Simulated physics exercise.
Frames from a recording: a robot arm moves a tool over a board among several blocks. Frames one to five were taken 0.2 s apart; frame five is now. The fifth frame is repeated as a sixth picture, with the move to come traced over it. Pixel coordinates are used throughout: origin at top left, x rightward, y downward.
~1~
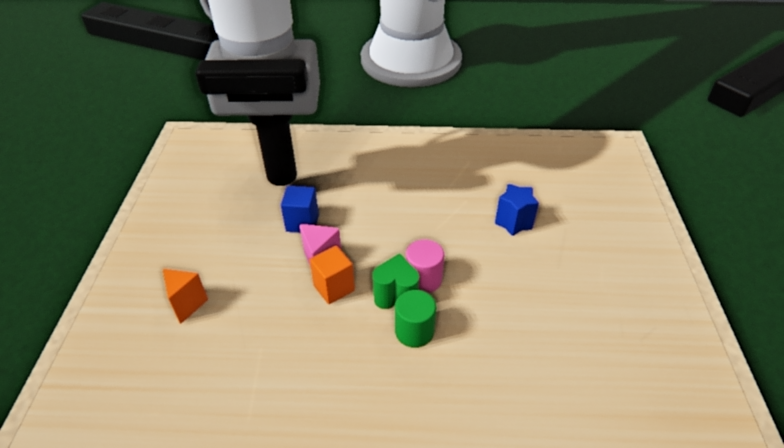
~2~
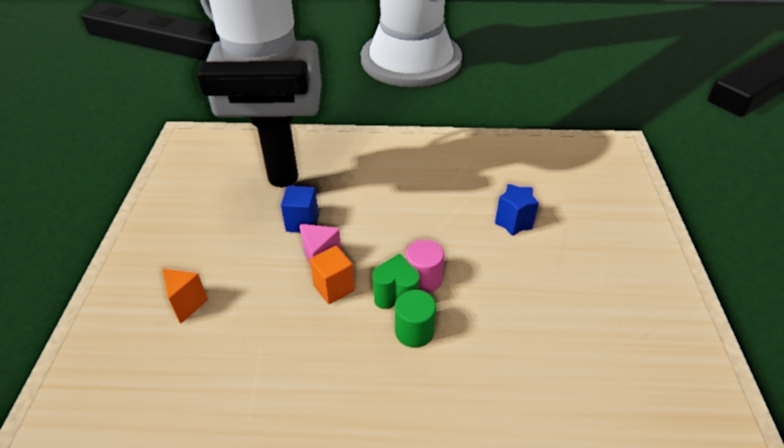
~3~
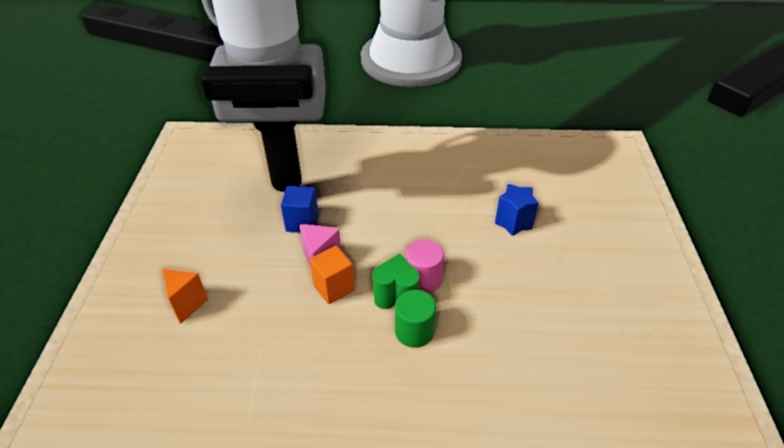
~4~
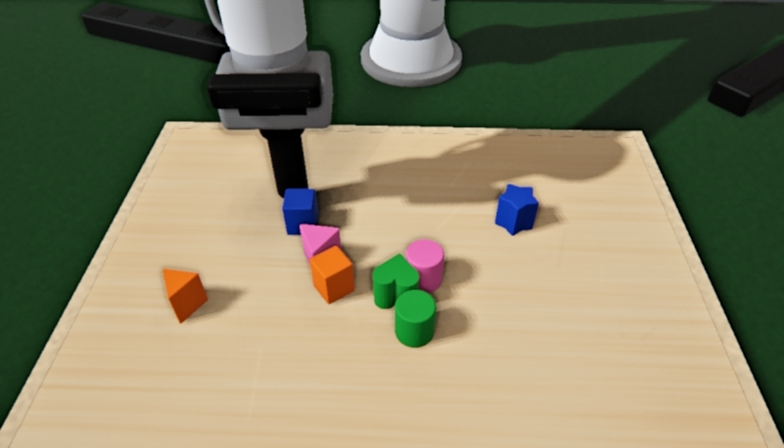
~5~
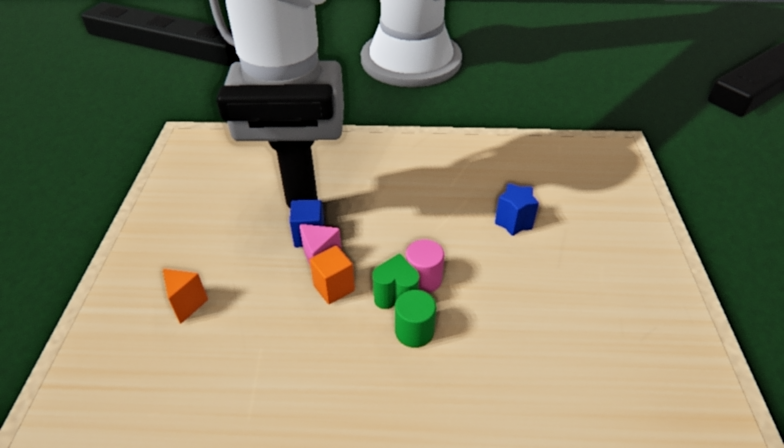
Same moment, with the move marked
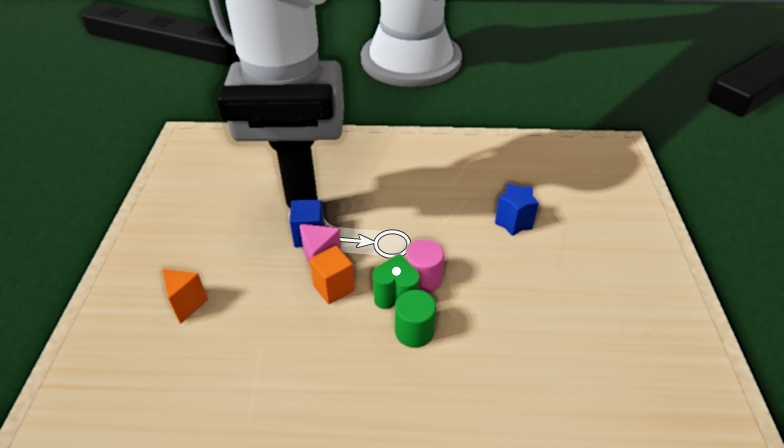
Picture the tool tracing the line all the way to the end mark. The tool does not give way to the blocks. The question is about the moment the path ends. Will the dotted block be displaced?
No, it doesn't check out.
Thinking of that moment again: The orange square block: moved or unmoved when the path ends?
Moved away.
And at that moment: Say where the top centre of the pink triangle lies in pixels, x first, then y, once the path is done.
So, by the moment the path ends, you'll find the top centre of the pink triangle at (314, 257).
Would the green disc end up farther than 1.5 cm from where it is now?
I expect not.
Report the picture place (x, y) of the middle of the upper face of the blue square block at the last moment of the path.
It comes to (322, 235).
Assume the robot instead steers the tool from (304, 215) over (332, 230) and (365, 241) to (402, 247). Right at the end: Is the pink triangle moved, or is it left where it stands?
Here the pink triangle moves off its spot.
The drawn path runs from (304, 215) by way of (322, 235) and (356, 241) to (392, 244); the dot is on the green heart.
The first path, step by step. One third of the way, tool (321, 223); blue square block (318, 233), turned 10° clockwise; pink triangle (315, 255); orange square block (336, 270), turned 15° anticlockwise.
Two thirds of the way, tool (355, 228); blue square block (322, 235), turned 15° clockwise; pink triangle (314, 257); orange square block (338, 271), turned 15° anticlockwise.
At the end, tool (392, 231); blue square block (322, 235), turned 15° clockwise; pink triangle (314, 257); orange square block (338, 271), turned 15° anticlockwise; green heart not moved; green disc not moved.
